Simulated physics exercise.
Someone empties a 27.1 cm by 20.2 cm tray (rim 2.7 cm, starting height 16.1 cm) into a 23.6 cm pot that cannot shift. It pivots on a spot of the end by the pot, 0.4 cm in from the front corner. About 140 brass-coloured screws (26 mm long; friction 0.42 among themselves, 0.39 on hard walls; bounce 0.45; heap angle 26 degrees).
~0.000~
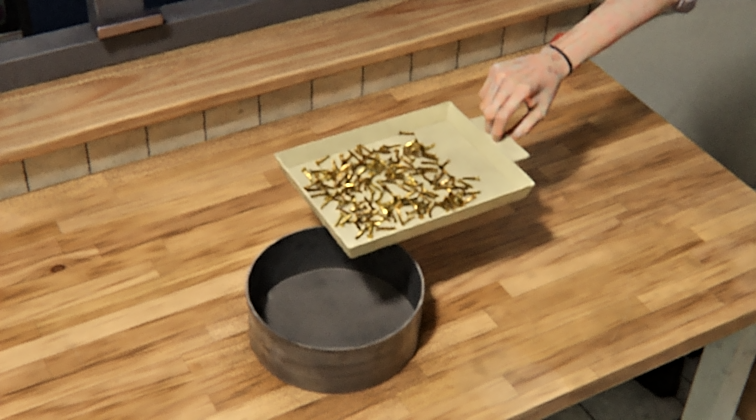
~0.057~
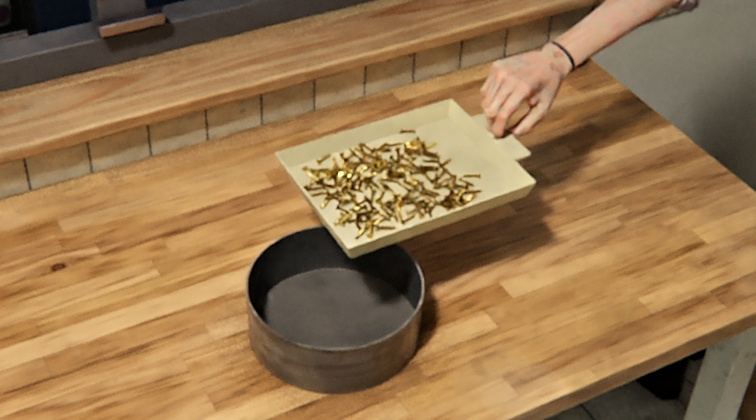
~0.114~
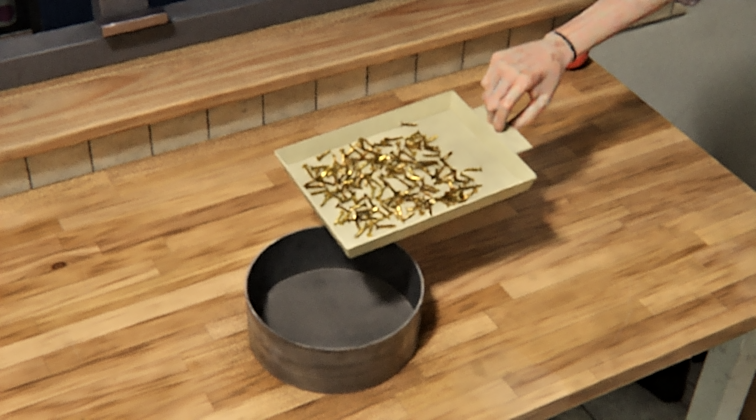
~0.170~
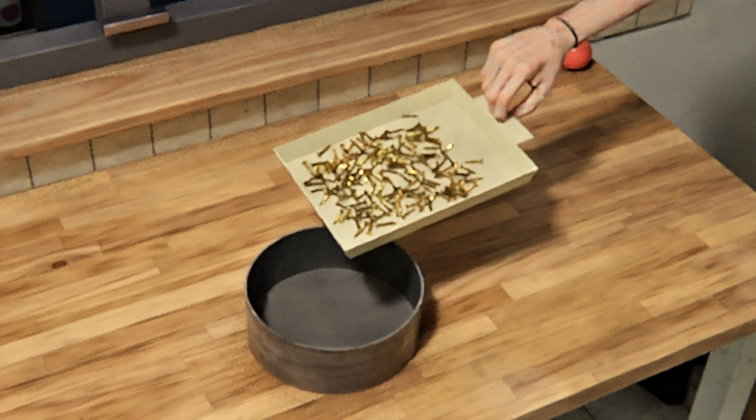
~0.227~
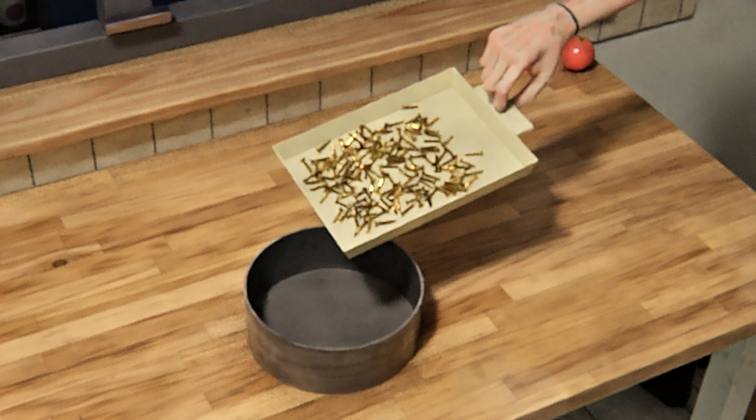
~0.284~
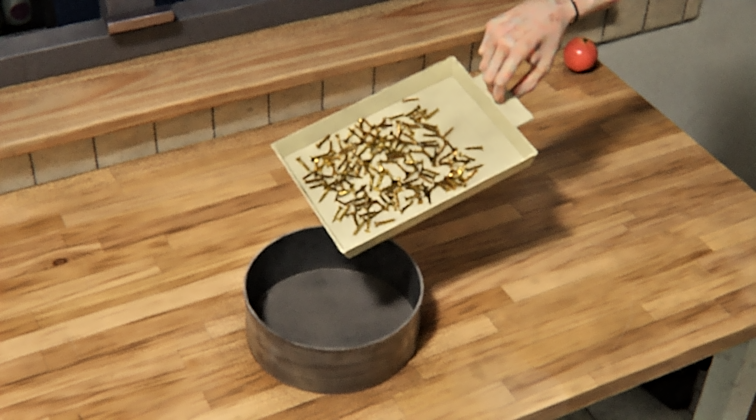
On a wooden worktop, a hand held a pale tray of small brass-coloured screws beside a round dark pot and steadily raised the handle end, tilting the tray toward the pot while the screws stayed heaped.
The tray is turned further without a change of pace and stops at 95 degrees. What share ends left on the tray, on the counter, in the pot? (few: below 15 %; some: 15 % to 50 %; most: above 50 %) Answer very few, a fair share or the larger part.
Tray very few, counter very few, pot the larger part.
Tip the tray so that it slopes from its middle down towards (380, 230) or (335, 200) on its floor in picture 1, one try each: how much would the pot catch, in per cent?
Some 100 and 65 per cent.
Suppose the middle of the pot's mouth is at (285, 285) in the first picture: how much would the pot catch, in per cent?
Some 100 per cent.
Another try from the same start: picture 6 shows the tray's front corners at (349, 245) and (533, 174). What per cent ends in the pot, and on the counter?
Pot 80, counter 20.
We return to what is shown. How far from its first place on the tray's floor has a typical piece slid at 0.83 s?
About 9 cm.
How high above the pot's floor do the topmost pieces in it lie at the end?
Roughly 2.5 cm.
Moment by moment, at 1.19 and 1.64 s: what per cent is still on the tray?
About 85, 5.
Then, at 0.83 s, tilt 53 degrees; the tray holds 100 %, the pot 0 %.
Then, at 1.19 s, tilt 78 degrees; the tray holds 85 %, the pot 10 %.
Then, at 1.64 s, tilt 95 degrees; the tray holds 5 %, the pot 85 %.
In the end, at 2.3 s, tray 0 %, counter 0 %, pot 100 %.
